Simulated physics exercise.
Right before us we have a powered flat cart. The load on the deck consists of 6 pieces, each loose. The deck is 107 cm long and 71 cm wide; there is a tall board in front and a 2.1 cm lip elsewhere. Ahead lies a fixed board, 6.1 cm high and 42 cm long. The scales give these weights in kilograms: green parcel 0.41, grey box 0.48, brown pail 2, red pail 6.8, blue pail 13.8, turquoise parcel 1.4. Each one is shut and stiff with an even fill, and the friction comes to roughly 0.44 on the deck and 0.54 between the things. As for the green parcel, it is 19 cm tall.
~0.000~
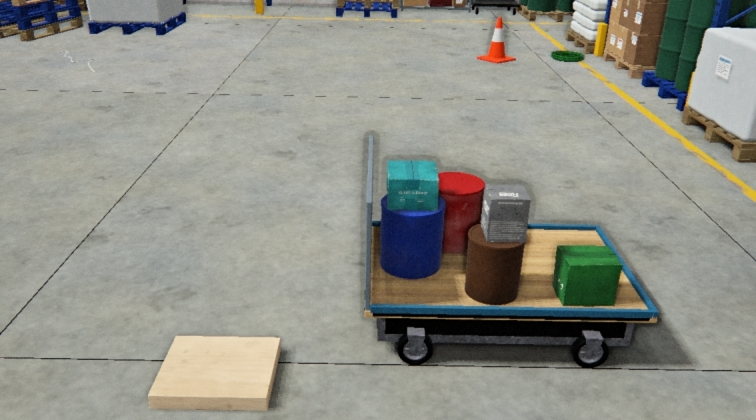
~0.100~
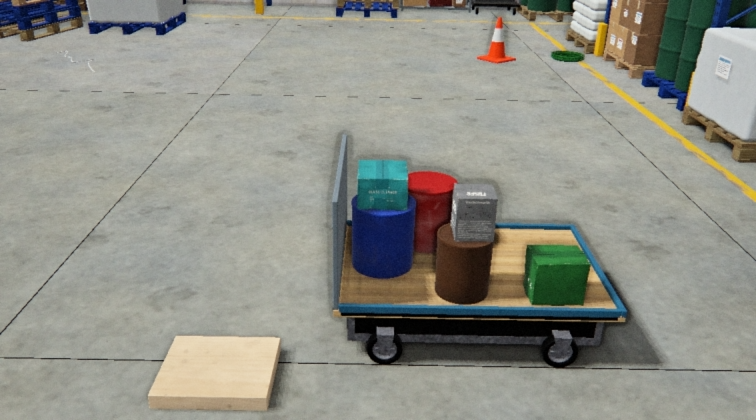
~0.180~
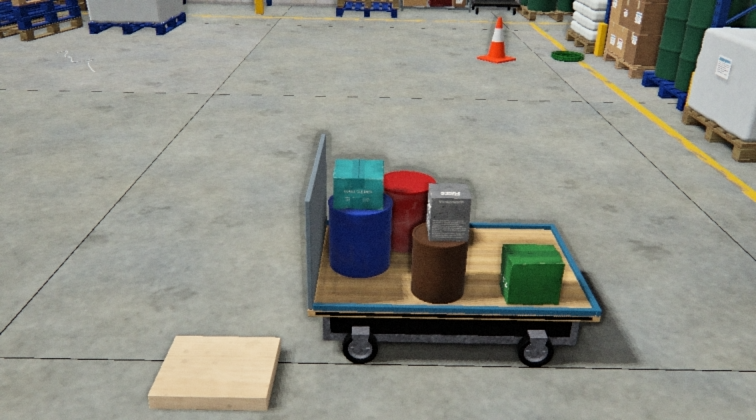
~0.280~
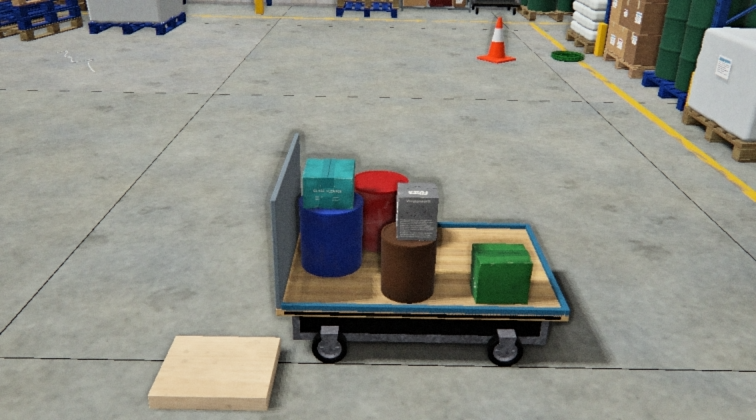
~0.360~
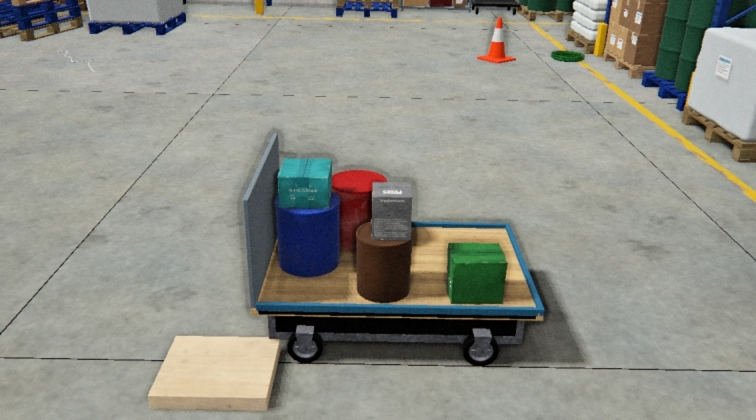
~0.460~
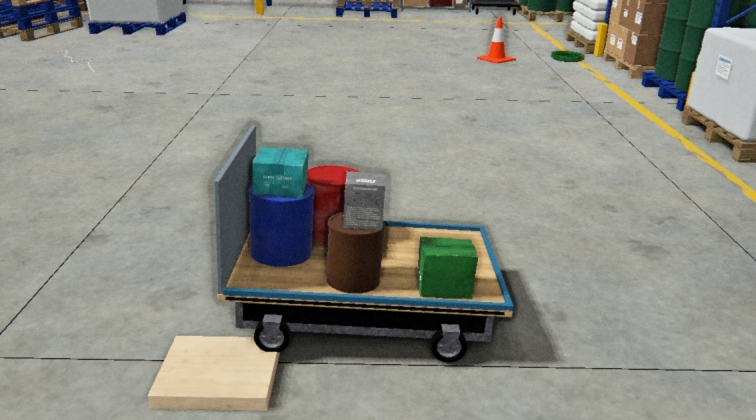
To begin with, a flat cart carrying blue, red and brown pails and turquoise, grey and green boxes stands to the right of a pale wooden slab on a concrete floor. The cart rolls steadily left, tall board first, and then its front end rises slightly beside the slab, its load still aboard.
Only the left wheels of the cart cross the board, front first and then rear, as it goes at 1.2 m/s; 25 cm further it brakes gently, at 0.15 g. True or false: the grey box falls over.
True.
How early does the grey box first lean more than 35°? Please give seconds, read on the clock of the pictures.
Time: Roughly 0.8 s.
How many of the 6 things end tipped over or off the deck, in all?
Total: 1.
By 0.86 s, cart has run 103 cm; grey box tilted 63° near (276, 204); turquoise parcel 15 cm from its spot; blue pail tilted 5°.
By 1.16 s, cart has run 139 cm; grey box on its side near (190, 235); green parcel tilted 21°; turquoise parcel 14 cm from its spot.
When it is over (2.8 s), lying over on the deck, grey box; not toppled but over 10 cm from the start, turquoise parcel; the other 4 within 10 cm of the start.
